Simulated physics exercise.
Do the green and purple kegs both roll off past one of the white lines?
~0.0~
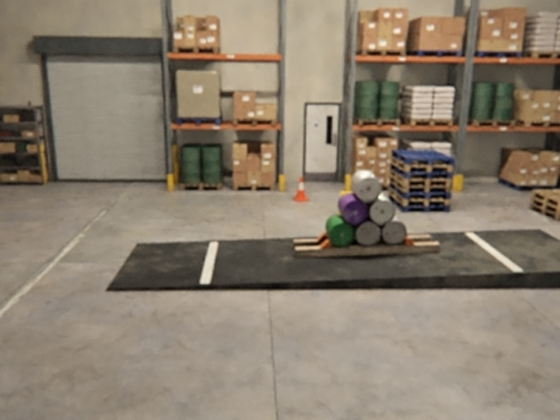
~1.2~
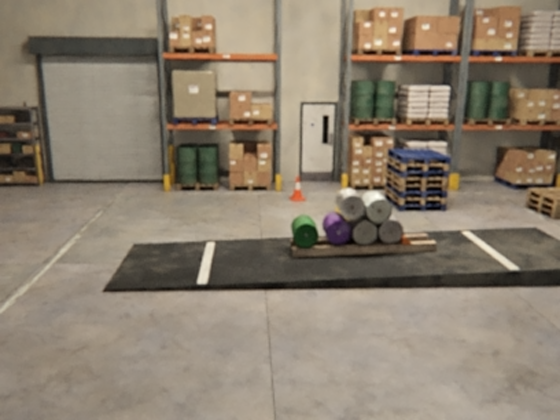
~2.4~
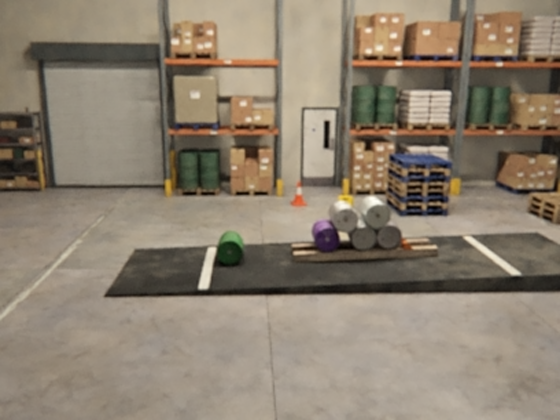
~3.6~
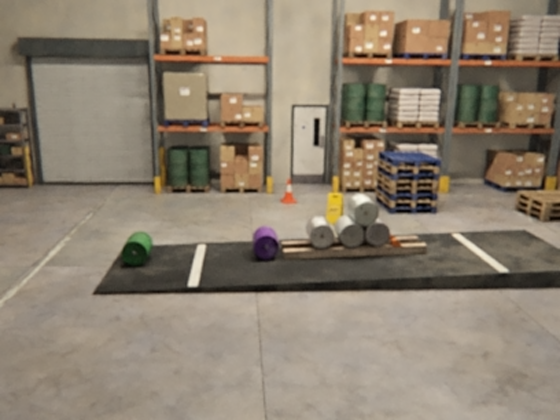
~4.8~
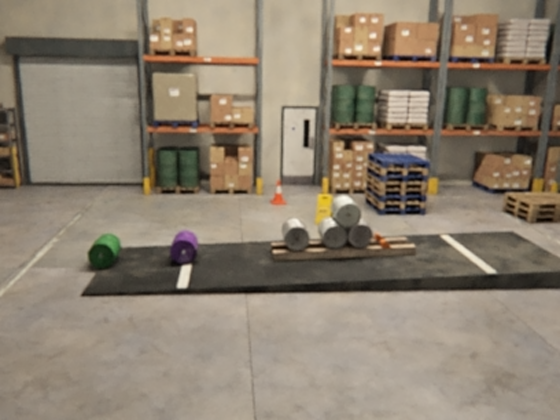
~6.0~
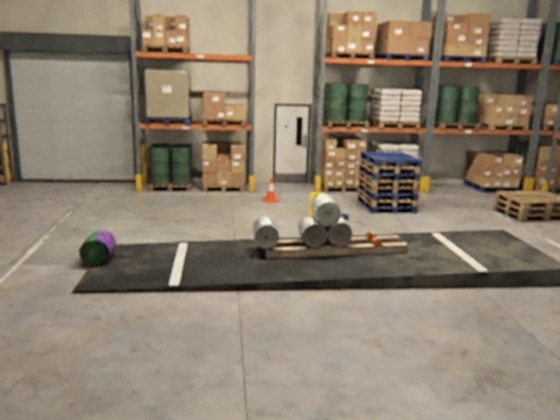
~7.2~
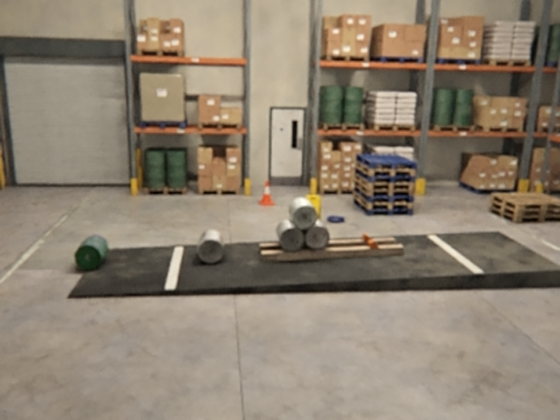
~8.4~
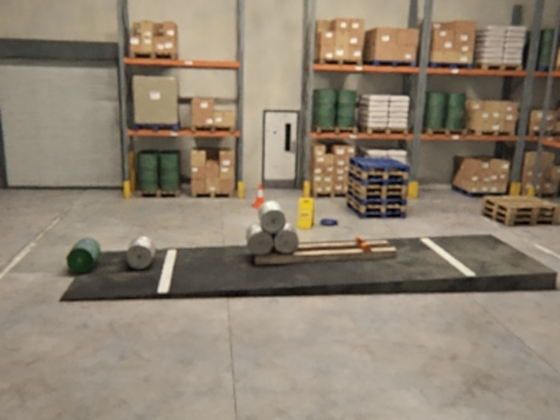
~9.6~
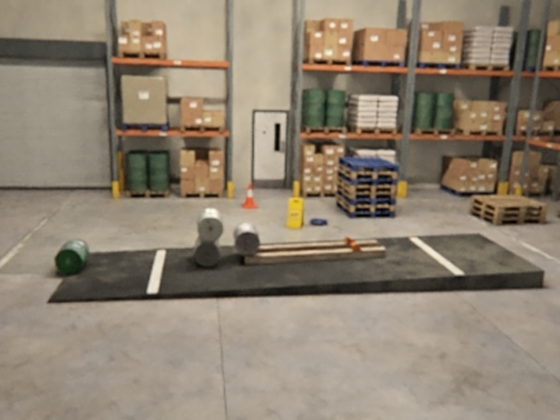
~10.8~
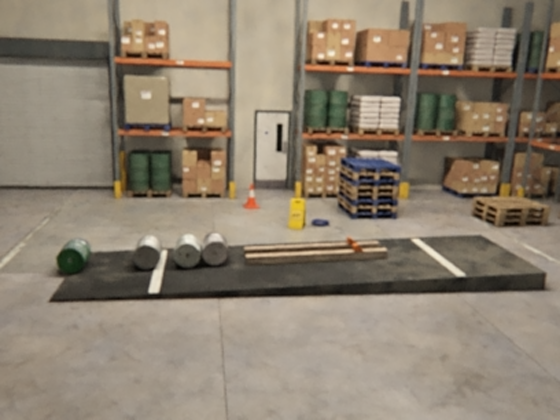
Yes, both of them roll past the left white line, the green keg first and the purple one after it.
